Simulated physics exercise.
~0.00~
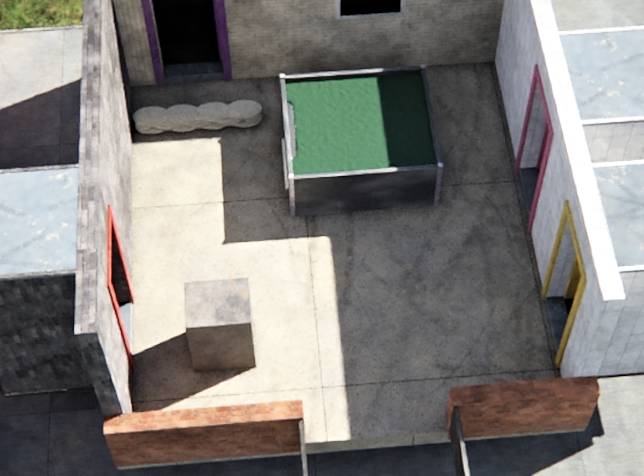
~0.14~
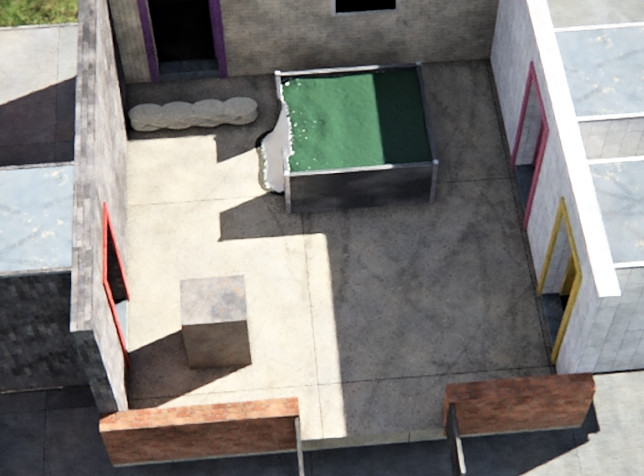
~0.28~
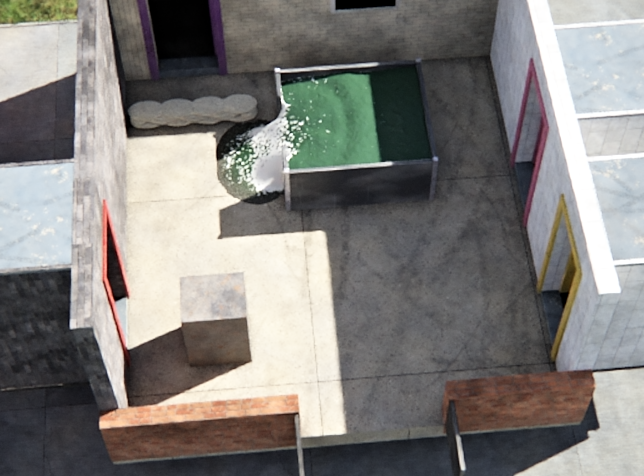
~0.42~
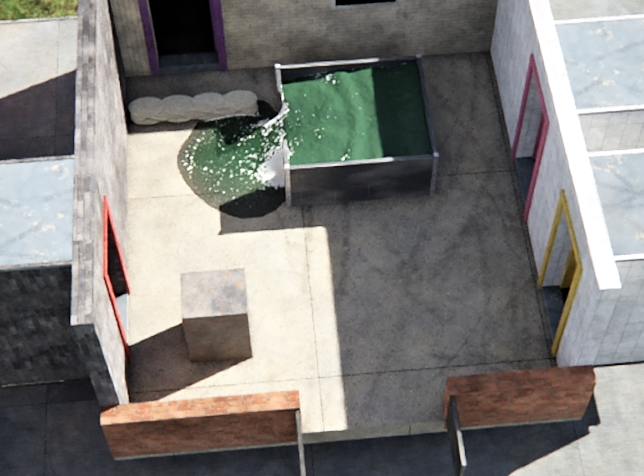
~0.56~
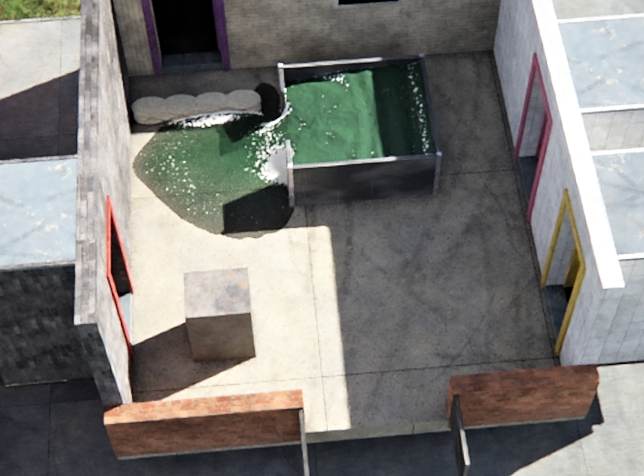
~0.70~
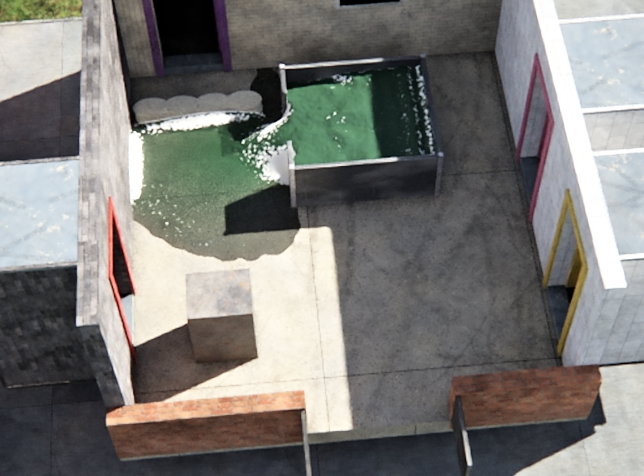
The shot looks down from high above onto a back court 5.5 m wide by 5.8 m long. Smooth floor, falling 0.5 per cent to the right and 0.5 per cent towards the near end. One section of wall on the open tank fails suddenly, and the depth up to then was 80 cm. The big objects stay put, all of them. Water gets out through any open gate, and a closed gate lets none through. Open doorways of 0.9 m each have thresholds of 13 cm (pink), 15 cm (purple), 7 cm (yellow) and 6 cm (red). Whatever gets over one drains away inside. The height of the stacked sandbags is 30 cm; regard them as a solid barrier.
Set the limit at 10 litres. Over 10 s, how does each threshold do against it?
In the end the pink door will undershoot the limit, the purple door will undershoot the limit, the yellow door will overshoot the limit, the red door will overshoot the limit.
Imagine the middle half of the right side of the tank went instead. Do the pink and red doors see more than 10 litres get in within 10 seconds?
Versus the limit - pink: Exceeded, red: Within.
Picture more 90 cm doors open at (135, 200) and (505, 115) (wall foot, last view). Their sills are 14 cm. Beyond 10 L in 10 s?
Door 1: Limit broken; door 2: Limit not reached.
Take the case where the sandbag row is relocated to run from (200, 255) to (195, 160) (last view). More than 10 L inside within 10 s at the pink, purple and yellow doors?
Checking the limit, pink is fine, purple is too much, yellow is too much.
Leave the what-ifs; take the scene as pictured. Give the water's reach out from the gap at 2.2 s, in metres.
That works out near 4.6 m.
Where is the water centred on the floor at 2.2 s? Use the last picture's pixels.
Near (276, 176).
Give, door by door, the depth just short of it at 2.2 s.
Door by door in cm, pink shows 0, purple shows 10, yellow shows 0, red shows 12.
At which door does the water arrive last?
Last: Pink.
After 1.4 s water covers 25 % of the floor and is deepest (55 cm) near (133, 143); pink door not reached, purple door not reached, yellow door not reached, red door 7 cm at the sill, 0 L in.
After 2.2 s water covers 30 % of the floor and is deepest (44 cm) near (133, 143); pink door not reached, purple door 10 cm at the sill, 0 L in, yellow door not reached, red door 12 cm at the sill, 6 L in.
After 3.5 s water covers 60 % of the floor and is deepest (33 cm) near (179, 426); pink door not reached, purple door 6 cm at the sill, 0 L in, yellow door not reached, red door 9 cm at the sill, 23 L in.
After 6.0 s water covers 90 % of the floor and is deepest (23 cm) near (136, 430); pink door 10 cm at the sill, 0 L in, purple door 4 cm at the sill, 0 L in, yellow door 17 cm at the sill, 47 L in, red door 11 cm at the sill, 53 L in.
After 10.0 s water covers 95 % of the floor and is deepest (15 cm) near (424, 329); pink door 10 cm at the sill, 1 L in, purple door 5 cm at the sill, 0 L in, yellow door 12 cm at the sill, 183 L in, red door 8 cm at the sill, 90 L in.
